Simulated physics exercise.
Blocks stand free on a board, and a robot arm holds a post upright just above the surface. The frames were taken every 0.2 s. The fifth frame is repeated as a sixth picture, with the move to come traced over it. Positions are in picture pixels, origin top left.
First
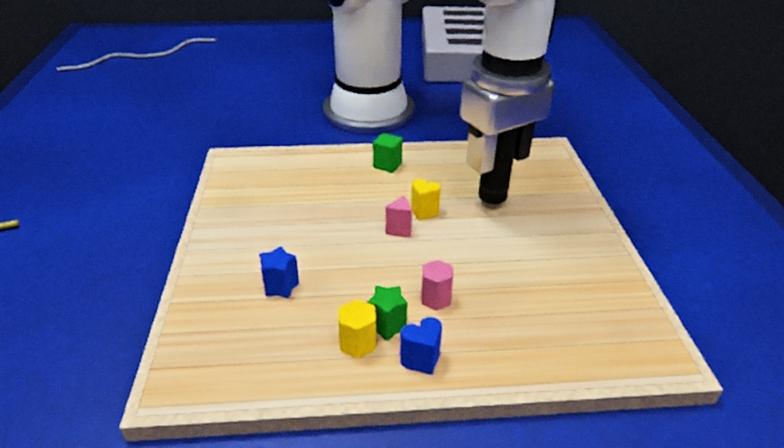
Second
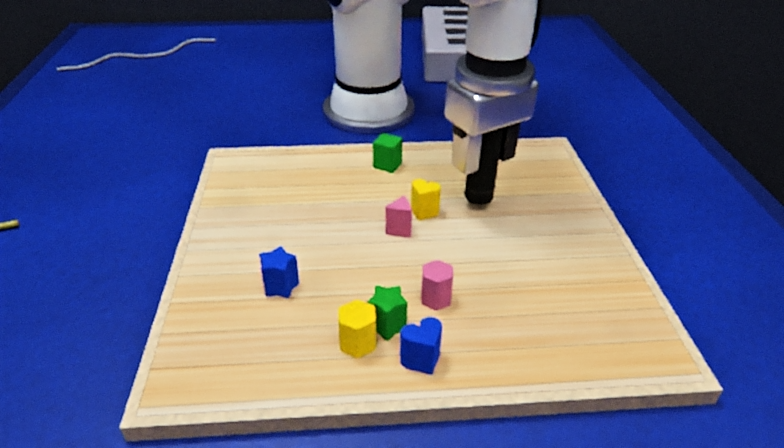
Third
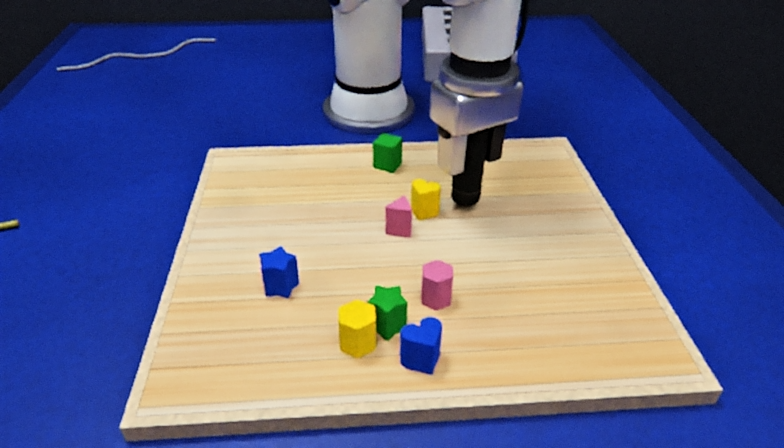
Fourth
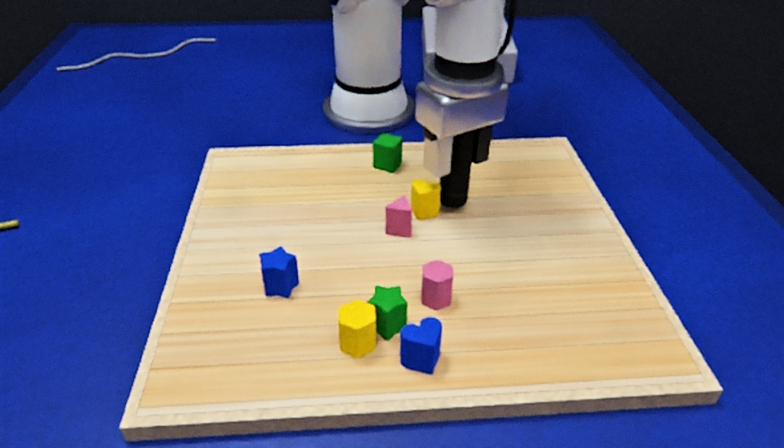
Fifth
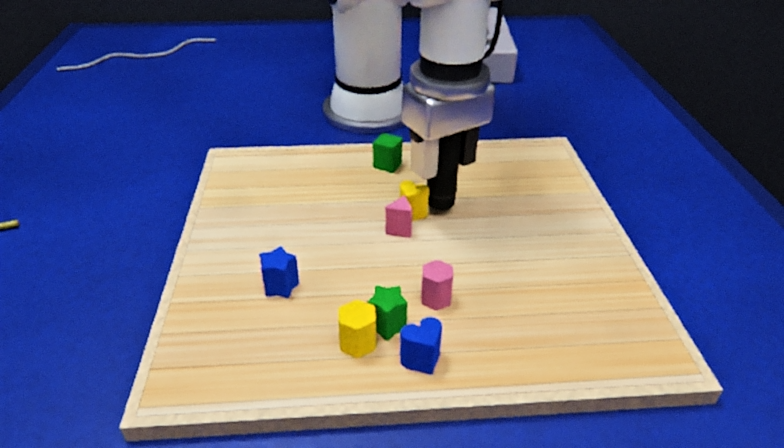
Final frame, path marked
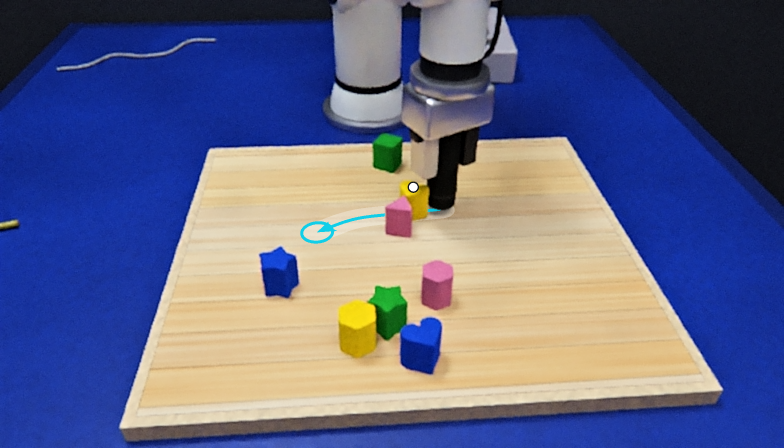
The video shows a robot arm moving its black post leftward over a wooden board scattered with colored blocks, then nudging the yellow heart slightly left, close beside the pink triangular piece, while the other blocks stay still.
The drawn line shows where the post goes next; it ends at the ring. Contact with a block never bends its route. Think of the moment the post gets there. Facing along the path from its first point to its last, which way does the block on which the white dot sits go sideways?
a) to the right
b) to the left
Correct choice: A.
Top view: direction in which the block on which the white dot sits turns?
Seen from overhead, it turns clockwise.
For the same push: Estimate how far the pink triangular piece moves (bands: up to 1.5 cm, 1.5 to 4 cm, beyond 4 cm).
Movement: Under 1.5 cm.
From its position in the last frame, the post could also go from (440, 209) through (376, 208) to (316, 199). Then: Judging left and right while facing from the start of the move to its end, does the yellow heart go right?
My answer is no.
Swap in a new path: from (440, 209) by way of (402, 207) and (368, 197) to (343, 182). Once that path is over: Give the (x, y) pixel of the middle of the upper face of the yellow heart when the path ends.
The answer is (363, 190).
The line goes from (440, 209) via (399, 214) and (357, 219), ending at (317, 232); the dot is on the yellow heart.
What follows on the original path. One third of the way, post (397, 206); pink triangular piece (396, 205), turned 35° anticlockwise; yellow heart (368, 190).
Two thirds of the way, post (354, 212); pink triangular piece (396, 205), turned 40° anticlockwise; yellow heart (326, 192), turned 45° clockwise.
At the end, post (317, 225); pink triangular piece (396, 205), turned 40° anticlockwise; yellow heart (299, 194), turned 110° clockwise.
